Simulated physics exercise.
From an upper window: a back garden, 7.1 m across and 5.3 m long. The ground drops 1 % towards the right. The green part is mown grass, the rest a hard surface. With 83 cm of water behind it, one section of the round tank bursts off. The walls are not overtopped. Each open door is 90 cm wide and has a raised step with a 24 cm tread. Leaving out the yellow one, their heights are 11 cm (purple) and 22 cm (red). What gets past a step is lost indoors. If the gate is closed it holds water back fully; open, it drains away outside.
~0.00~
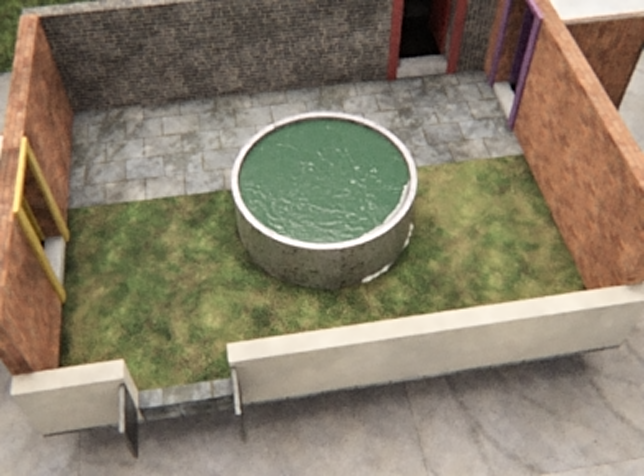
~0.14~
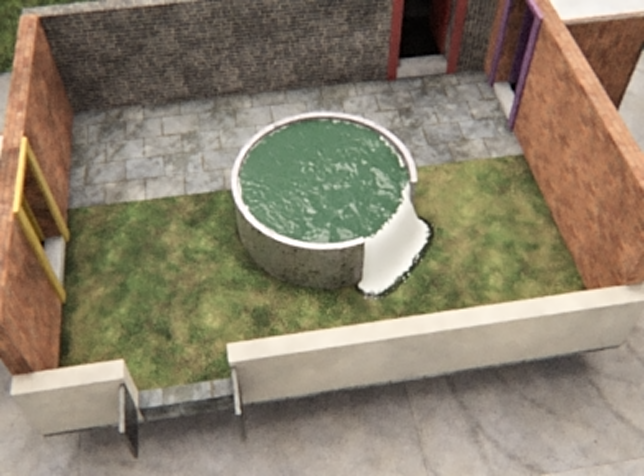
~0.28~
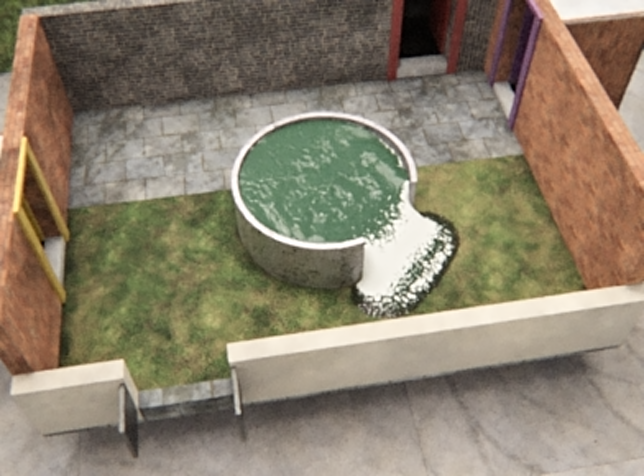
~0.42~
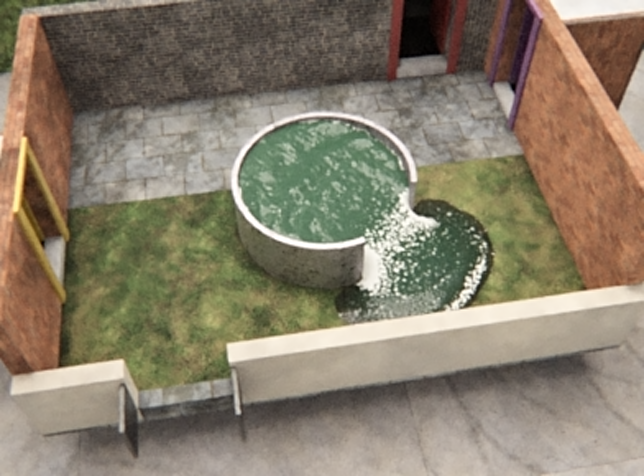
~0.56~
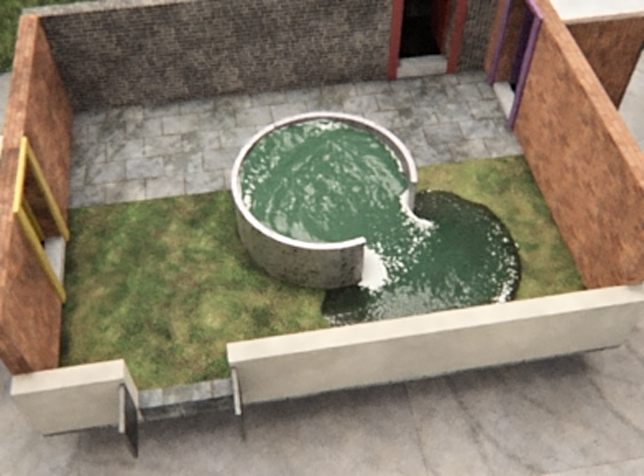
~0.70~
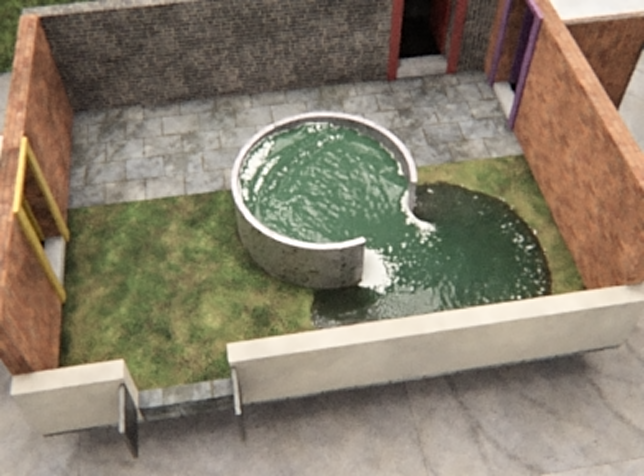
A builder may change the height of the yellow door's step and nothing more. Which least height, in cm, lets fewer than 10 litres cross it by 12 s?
Some 6.5 cm above the ground.
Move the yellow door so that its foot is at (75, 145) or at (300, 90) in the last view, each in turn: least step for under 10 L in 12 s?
About 11.0 and 9.0 cm.
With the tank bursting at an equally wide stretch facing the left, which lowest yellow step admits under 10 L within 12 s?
Then roughly 31 cm.
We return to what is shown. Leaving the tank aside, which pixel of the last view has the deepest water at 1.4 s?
Near (598, 323).
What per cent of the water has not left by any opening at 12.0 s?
About 92 per cent.
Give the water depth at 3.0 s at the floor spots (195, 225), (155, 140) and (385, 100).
In that order: 0, 0 and 0 cm.
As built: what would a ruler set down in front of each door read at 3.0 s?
In cm: Yellow 0, purple 9, red 0.
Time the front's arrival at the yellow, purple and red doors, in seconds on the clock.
Arrival: Yellow 7.0 s, purple 2.6 s, red 3.2 s.
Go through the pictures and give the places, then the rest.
Still water, 83 cm deep, in the round tank at (324, 179); the yellow door at (42, 222) is dry, in the first frame.
The front is at (428, 236), 0.3 m from the gap at (395, 241); 0.4 m2 of floor is wet, 83 cm left at the back, in the second frame.
The front is at (454, 249), 0.7 m from the gap at (395, 243); 1.2 m2 of floor is wet, 83 cm left at the back, in the third frame.
Water pours out at (394, 245) and has run 1.2 m, to (484, 273); about 10 cm deep outside, 83 cm at the back, in the fourth frame.
Water pours out at (394, 245) and has run 1.7 m, to (510, 296); about 9 cm deep outside, 82 cm at the back, in the fifth frame.
The front is at a hidden place, 2.1 m from the gap at (394, 245); 5.7 m2 of floor is wet, 72 cm left at the back; 3.7 m in a straight line remain to the yellow door at (42, 222), in the sixth frame.
After 1.4 s water covers 25 % of the floor, deepest (68 cm) near (598, 323); it has not reached the yellow door.
After 3.0 s water covers 45 % of the floor, deepest (38 cm) near (598, 323); it has not reached the yellow door.
After 12.0 s water covers 100 % of the floor, deepest (15 cm) near (215, 100); 8 cm at the yellow door, 0 litres in over its 16 cm step.
At the yellow door as built, the water arrived by 6.9 s and peaked near 11 cm at 8.2 s.
Run again over the same 12 s with other heights there, 18 litres in over 5.5 cm, 5 litres over 7.5 cm. The limit of 10 litres is kept from about 6.5 cm up.
